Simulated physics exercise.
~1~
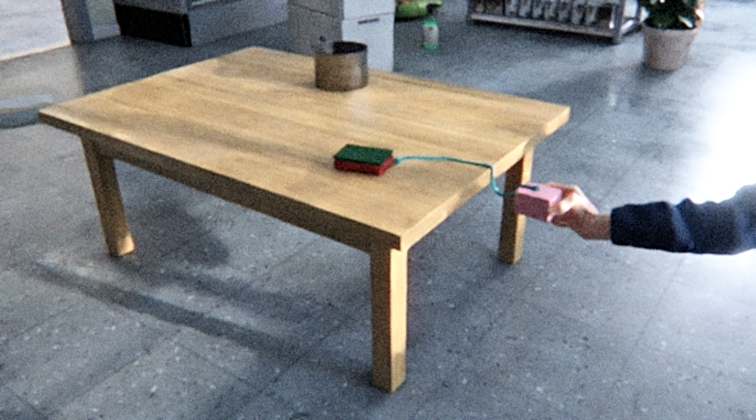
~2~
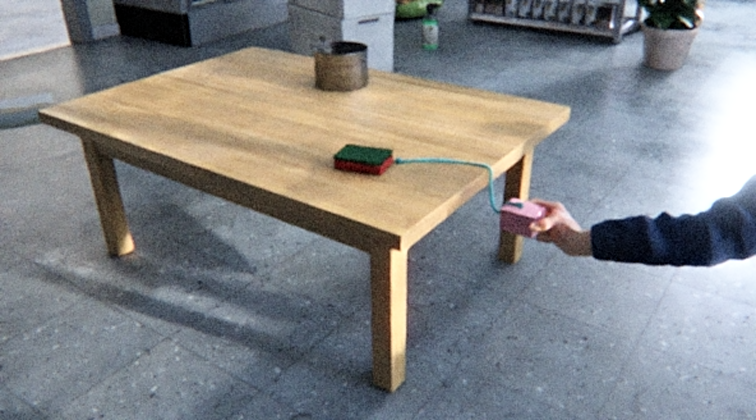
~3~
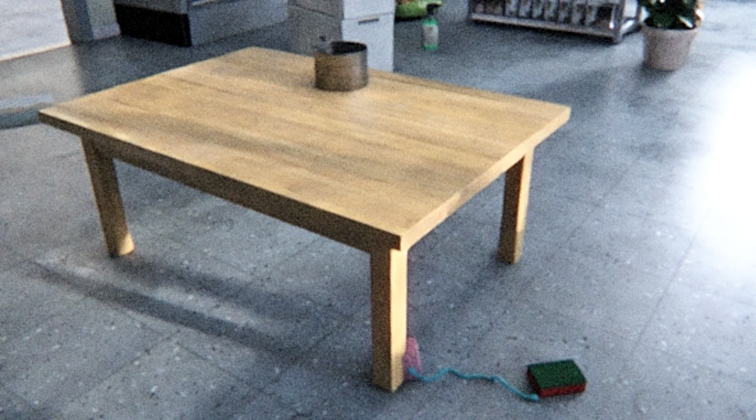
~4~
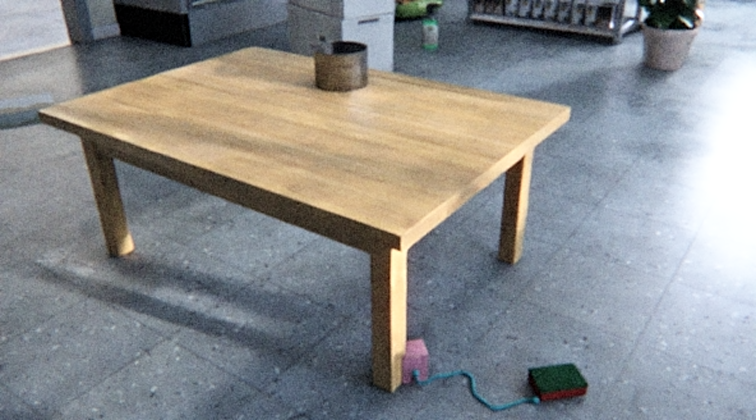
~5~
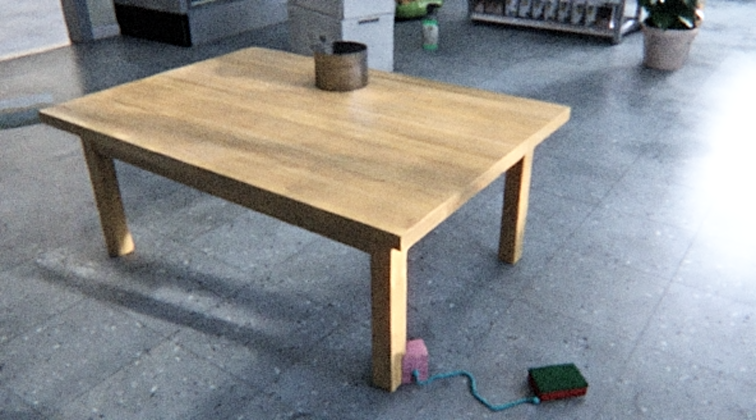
At the start, a hand in a dark sleeve holds a pink block just past the right edge of a wooden table, with a teal shoelace running from it to a green and red sponge on the tabletop. A metal pot stands farther back. The hand moves the block slightly left and down while the sponge stays put. Then the block is let go and drops to the floor, and the sponge is pulled off the table after it. Finally, the block rests by the front table leg, the sponge lies to its right, still joined by the lace, and the pot remains in place.
